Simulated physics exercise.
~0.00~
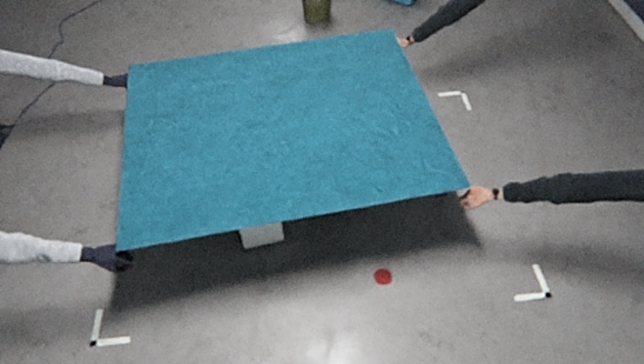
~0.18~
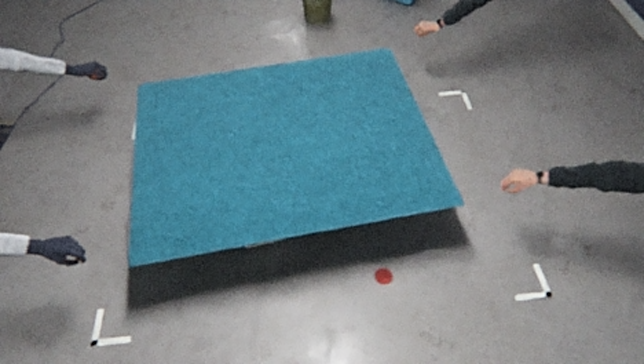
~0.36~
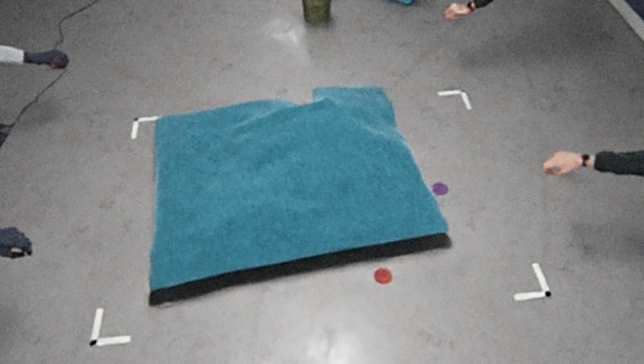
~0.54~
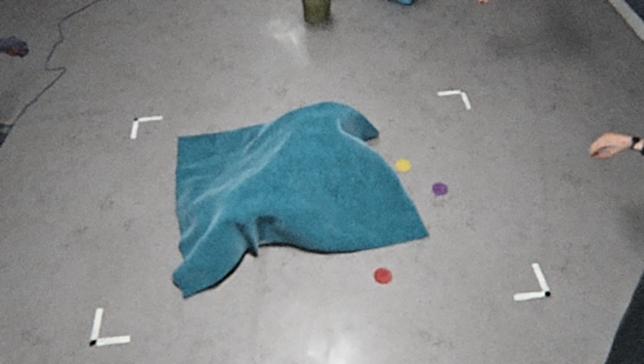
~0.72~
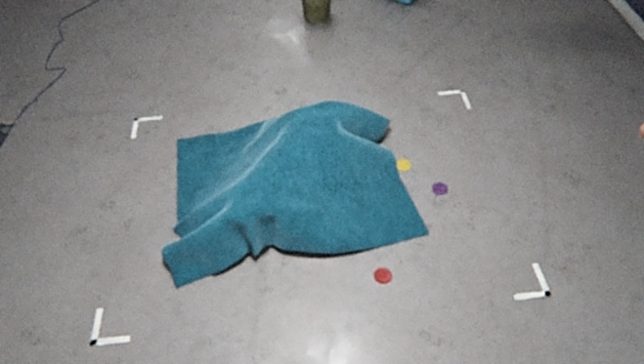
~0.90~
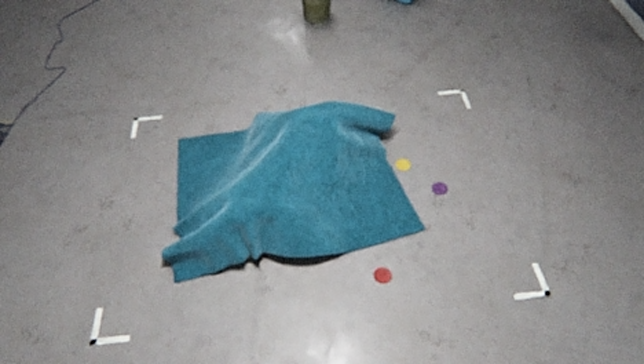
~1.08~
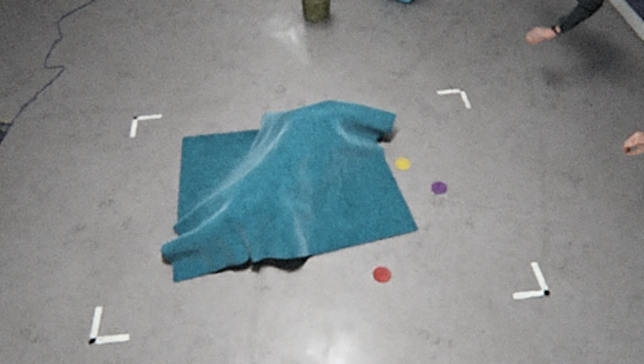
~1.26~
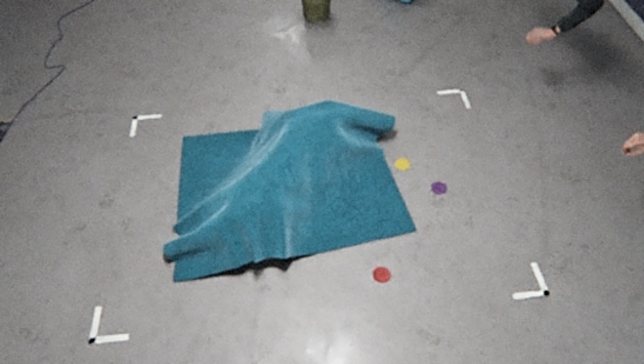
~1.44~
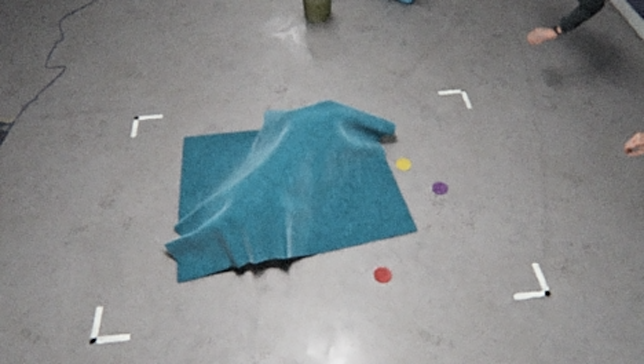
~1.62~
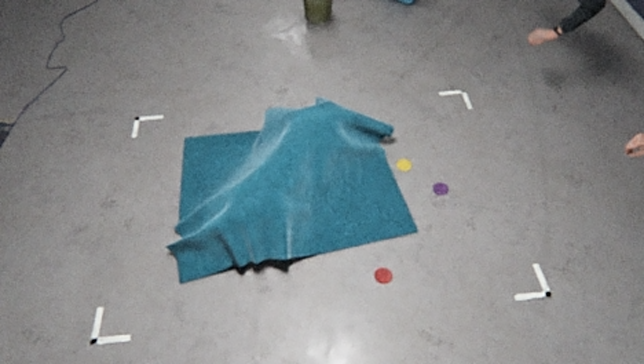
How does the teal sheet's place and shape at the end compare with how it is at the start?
At the start it is stretched flat in the air between the hands, while at the end it sits lower in the view, draped in ridges and folds over the things beneath it and partly spread on the floor.
